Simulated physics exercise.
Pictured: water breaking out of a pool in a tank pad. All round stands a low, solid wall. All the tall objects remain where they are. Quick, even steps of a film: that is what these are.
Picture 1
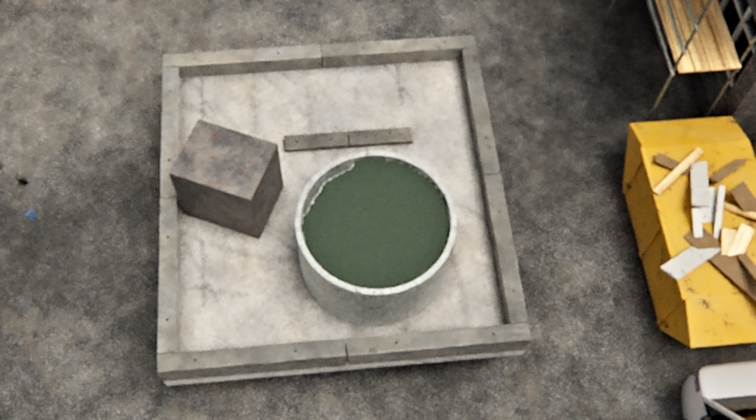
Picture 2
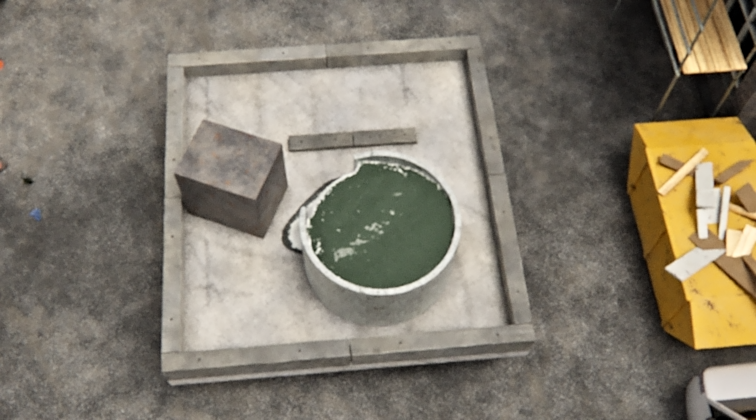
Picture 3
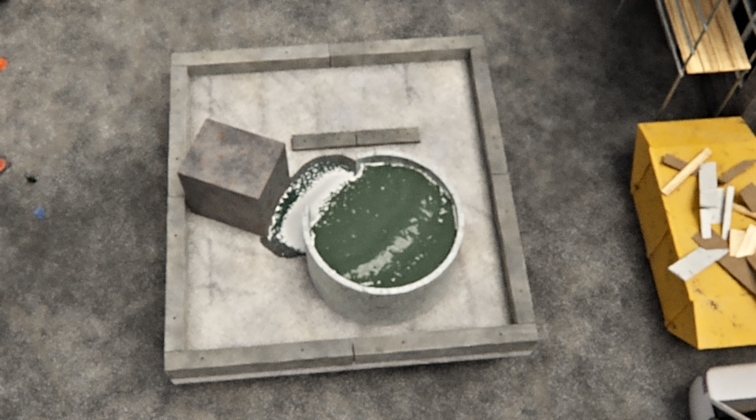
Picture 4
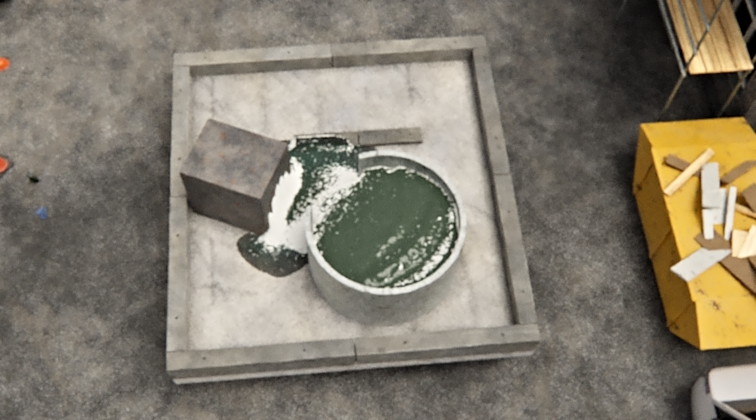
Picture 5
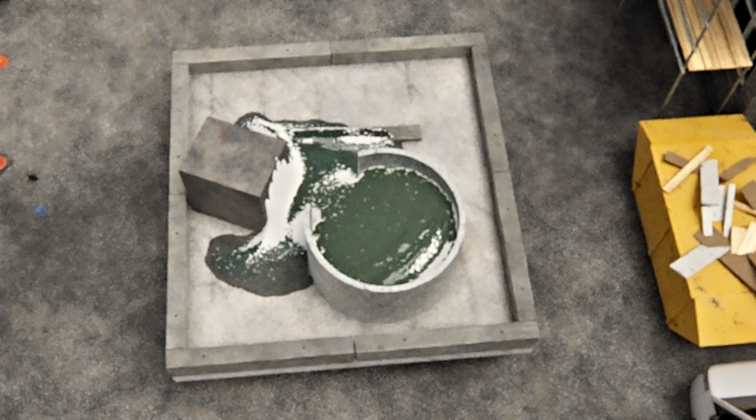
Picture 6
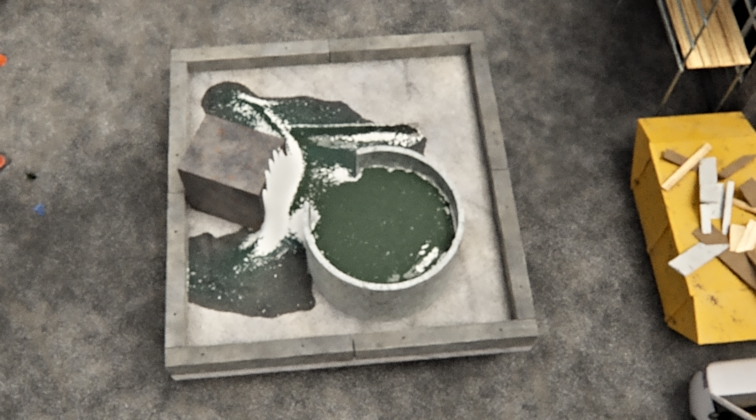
Green water pours from the far side of a round pool, spreading past a block and strip inside a low wall.
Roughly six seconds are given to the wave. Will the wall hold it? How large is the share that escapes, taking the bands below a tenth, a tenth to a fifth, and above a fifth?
The share that escapes is below a tenth.
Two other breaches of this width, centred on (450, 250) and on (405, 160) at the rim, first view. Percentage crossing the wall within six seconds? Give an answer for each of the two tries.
Note: Try one around 34 in a hundred, try two around 20.
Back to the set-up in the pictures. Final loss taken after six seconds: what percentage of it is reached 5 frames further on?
My reading is about 5 per cent.
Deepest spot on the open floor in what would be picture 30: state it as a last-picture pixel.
Look near (190, 195).
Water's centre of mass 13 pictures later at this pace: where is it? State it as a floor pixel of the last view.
About (323, 202).
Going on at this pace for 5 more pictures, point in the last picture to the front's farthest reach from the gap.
The front's farthest point is close to (191, 82).
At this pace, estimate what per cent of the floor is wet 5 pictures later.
About 70 per cent.
A moment on, water covers 45 % of the floor; the low wall has let 0 % over.
Next, water covers 55 % of the floor; the low wall has let 0 % over.
Then, water covers 65 % of the floor; the low wall has let 4 % over.
Later, water covers 75 % of the floor; the low wall has let 5 % over.
In the end, water covers 75 % of the floor; the low wall has let 5 % over.
